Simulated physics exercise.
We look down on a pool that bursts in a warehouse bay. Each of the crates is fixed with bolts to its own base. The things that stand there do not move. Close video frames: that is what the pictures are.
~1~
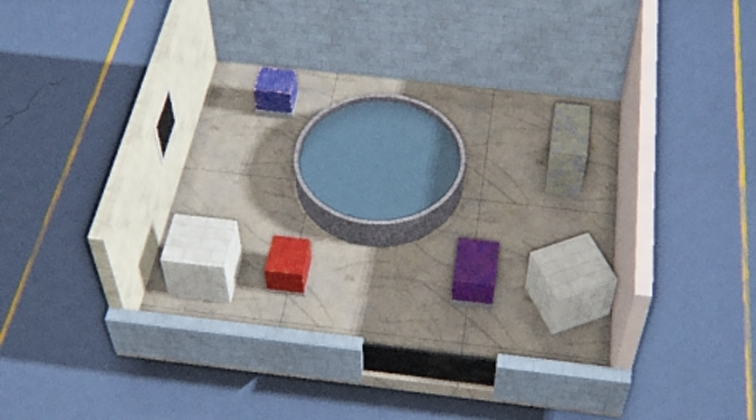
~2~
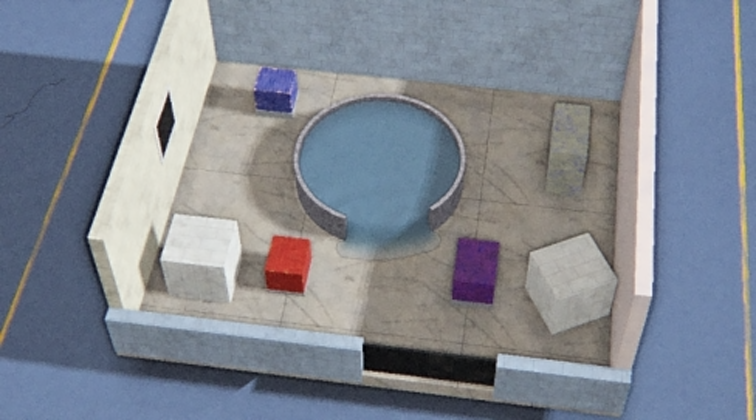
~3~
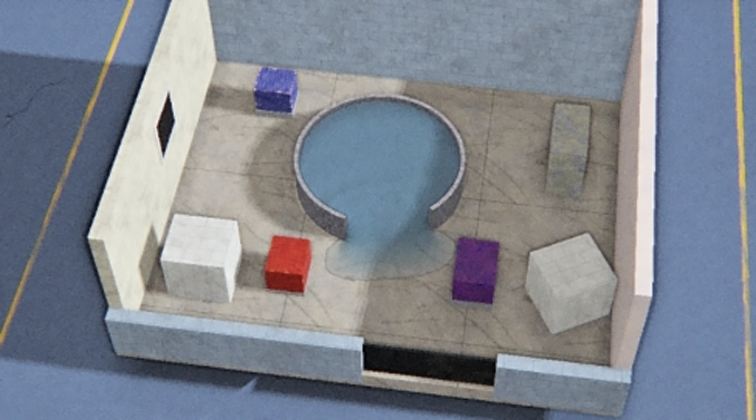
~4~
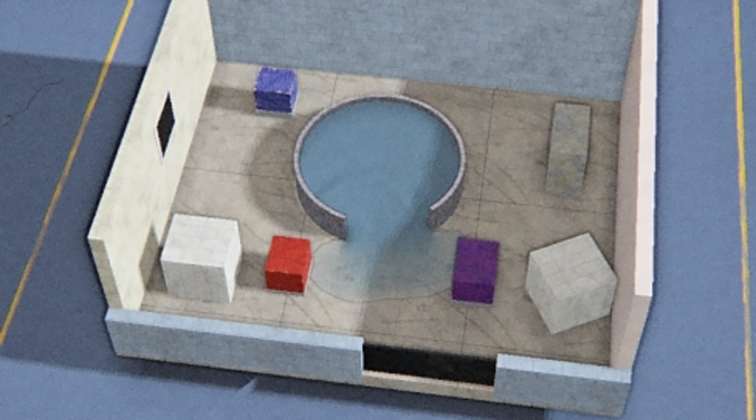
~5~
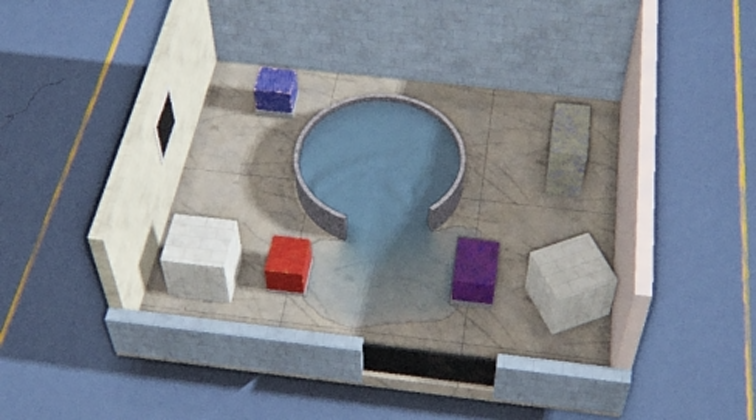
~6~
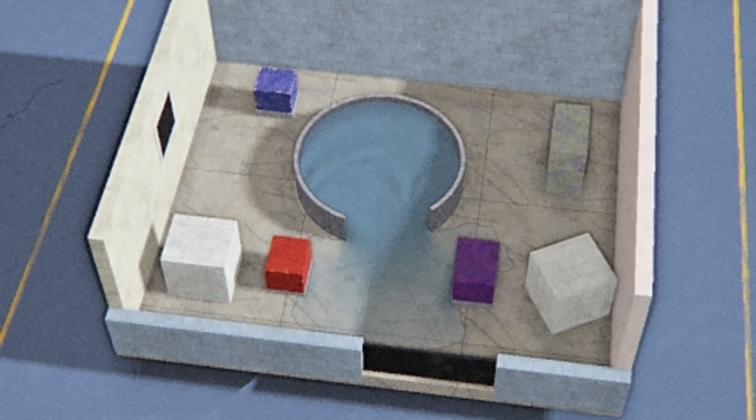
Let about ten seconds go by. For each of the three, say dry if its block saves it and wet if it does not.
Red crate: Wet; blue crate: Dry; purple crate: Wet.
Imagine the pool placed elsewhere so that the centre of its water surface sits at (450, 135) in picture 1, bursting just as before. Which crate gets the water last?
Answer: The one in blue.
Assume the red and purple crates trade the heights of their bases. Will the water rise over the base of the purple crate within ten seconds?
The purple crate is reached.
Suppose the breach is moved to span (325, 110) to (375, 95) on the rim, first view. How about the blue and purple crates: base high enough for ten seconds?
My reading: Blue crate gets drenched, purple crate stays untouched.
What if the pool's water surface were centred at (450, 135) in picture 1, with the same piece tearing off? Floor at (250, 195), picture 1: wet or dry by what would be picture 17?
By that frame the spot is left unwetted.
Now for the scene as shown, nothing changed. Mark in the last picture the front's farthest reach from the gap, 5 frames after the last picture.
The farthest wet spot is near (529, 382).
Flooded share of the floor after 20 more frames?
It works out to about 40 in a hundred.
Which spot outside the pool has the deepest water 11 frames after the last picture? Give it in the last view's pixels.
My best guess is roughly (407, 357).
A moment on, water covers 20 % of the floor; the red crate water round its plinth, the blue crate not reached, the purple crate water round its plinth.
Next, water covers 30 % of the floor; the red crate water round its plinth, the blue crate not reached, the purple crate water round its plinth.
Then, water covers 40 % of the floor; the red crate water round its plinth, the blue crate not reached, the purple crate water round its plinth.
Later, water covers 75 % of the floor; the red crate water round its plinth, the blue crate water round its plinth, the purple crate water round its plinth.
In the end, water covers 100 % of the floor; the red crate was topped, the blue crate stayed above the water, the purple crate was topped.
